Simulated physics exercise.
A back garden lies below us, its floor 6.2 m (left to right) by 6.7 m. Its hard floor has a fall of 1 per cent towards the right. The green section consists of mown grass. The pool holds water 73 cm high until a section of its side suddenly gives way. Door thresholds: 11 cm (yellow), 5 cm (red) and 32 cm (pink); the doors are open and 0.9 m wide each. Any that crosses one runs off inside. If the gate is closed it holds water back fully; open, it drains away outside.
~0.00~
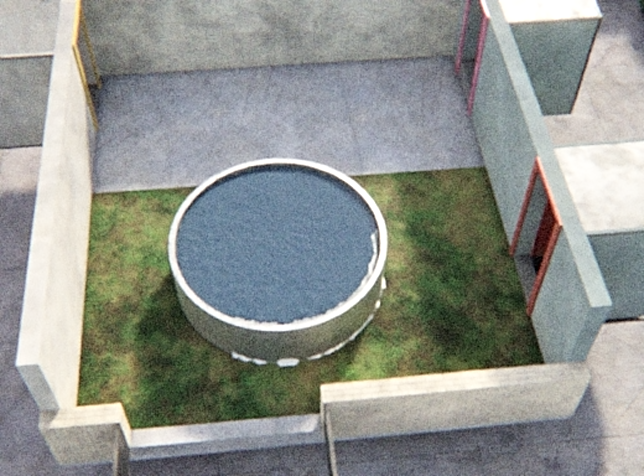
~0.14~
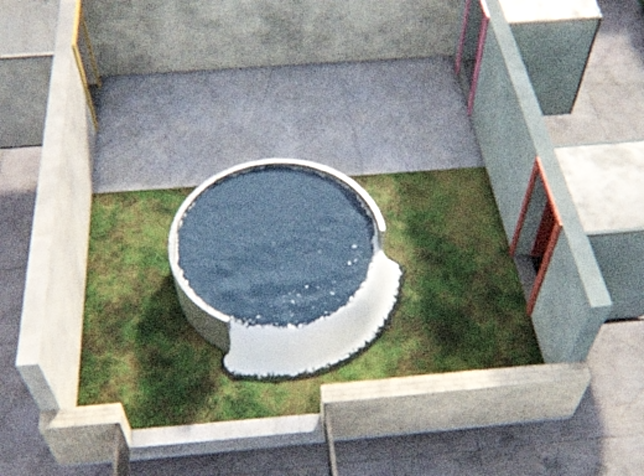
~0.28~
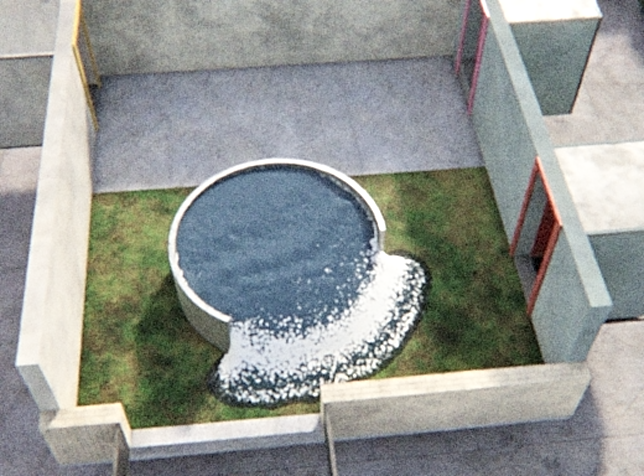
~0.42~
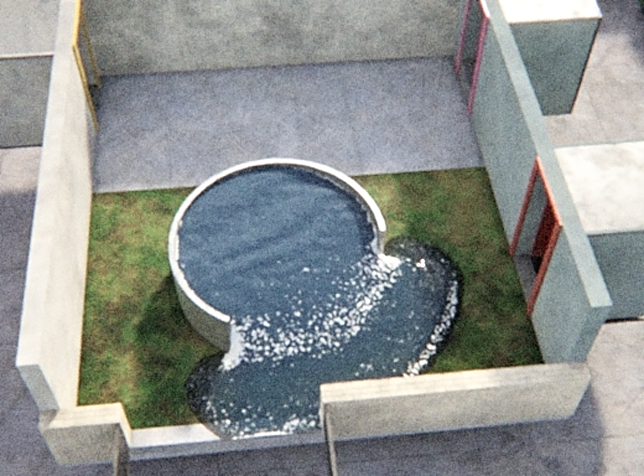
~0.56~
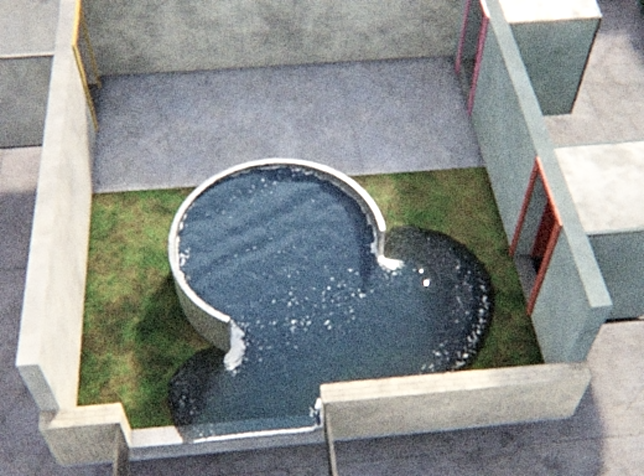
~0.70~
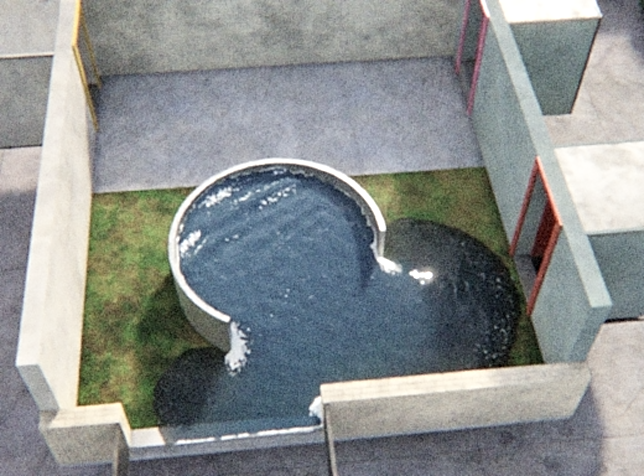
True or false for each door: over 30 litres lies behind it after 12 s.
Yellow door - false; red door - true; pink door - false.
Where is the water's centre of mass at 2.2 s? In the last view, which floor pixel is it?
About (368, 315).
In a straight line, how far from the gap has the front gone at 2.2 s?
Roughly 3.8 m.
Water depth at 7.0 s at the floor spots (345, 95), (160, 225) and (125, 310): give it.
Spot one 12 cm, spot two 0 cm, spot three 1 cm.
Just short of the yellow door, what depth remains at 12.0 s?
The depth comes to around 6.0 centimetres.
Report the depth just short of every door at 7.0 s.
Door by door in centimetres: Yellow shows 6, red shows 12, pink shows 15.
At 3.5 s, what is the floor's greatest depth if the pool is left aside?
Around 33 centimetres deep.
After 1.4 s water covers 30 % of the floor and is deepest (65 cm) near (552, 392); yellow door not reached, red door 18 cm at the sill, 30 L in, pink door not reached.
After 2.2 s water covers 30 % of the floor and is deepest (60 cm) near (552, 392); yellow door not reached, red door 26 cm at the sill, 100 L in, pink door not reached.
After 3.5 s water covers 45 % of the floor and is deepest (33 cm) near (552, 392); yellow door not reached, red door 20 cm at the sill, 238 L in, pink door 2 cm at the sill, 0 L in.
After 7.0 s water covers 80 % of the floor and is deepest (18 cm) near (454, 63); yellow door 6 cm at the sill, 0 L in, red door 12 cm at the sill, 403 L in, pink door 15 cm at the sill, 0 L in.
After 12.0 s water covers 100 % of the floor and is deepest (10 cm) near (552, 392); yellow door 6 cm at the sill, 1 L in, red door 8 cm at the sill, 459 L in, pink door 8 cm at the sill, 0 L in.
